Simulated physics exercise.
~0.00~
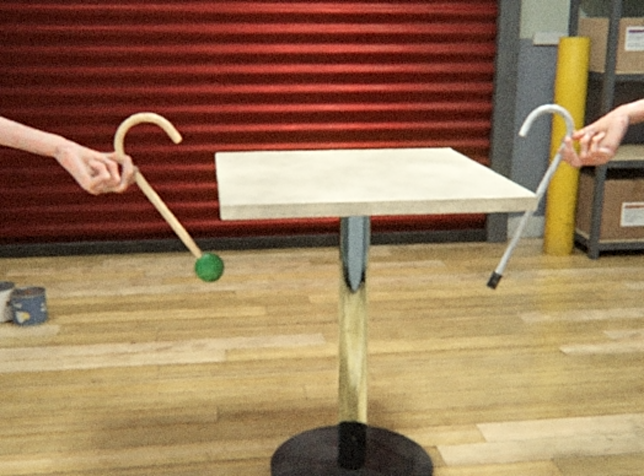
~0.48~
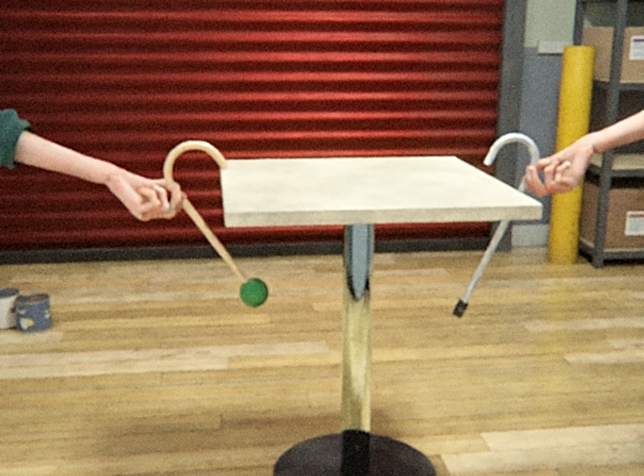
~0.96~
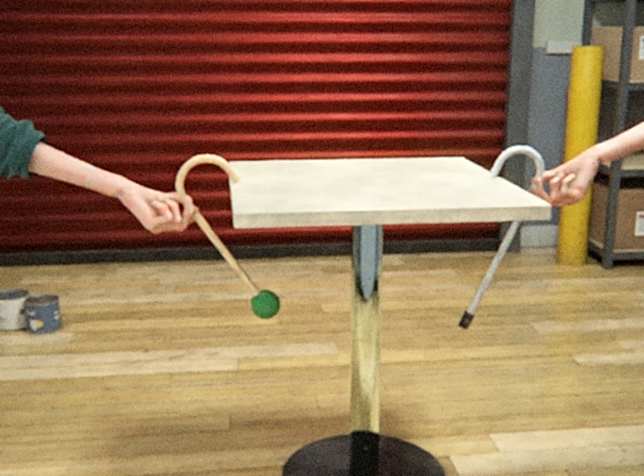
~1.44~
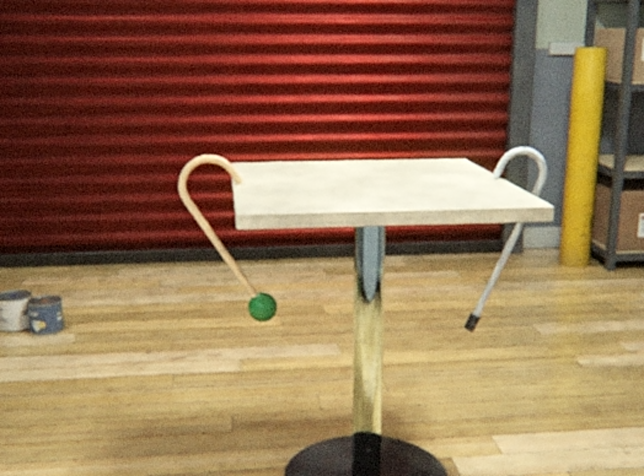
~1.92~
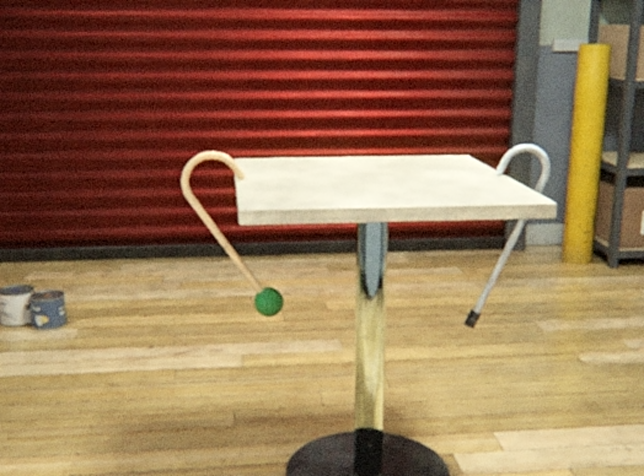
In this clip, two hands hook a tan cane-shaped stick with a green ball at its tip and a white cane over opposite ends of a small table, then let go and withdraw, leaving both hanging from the edges.
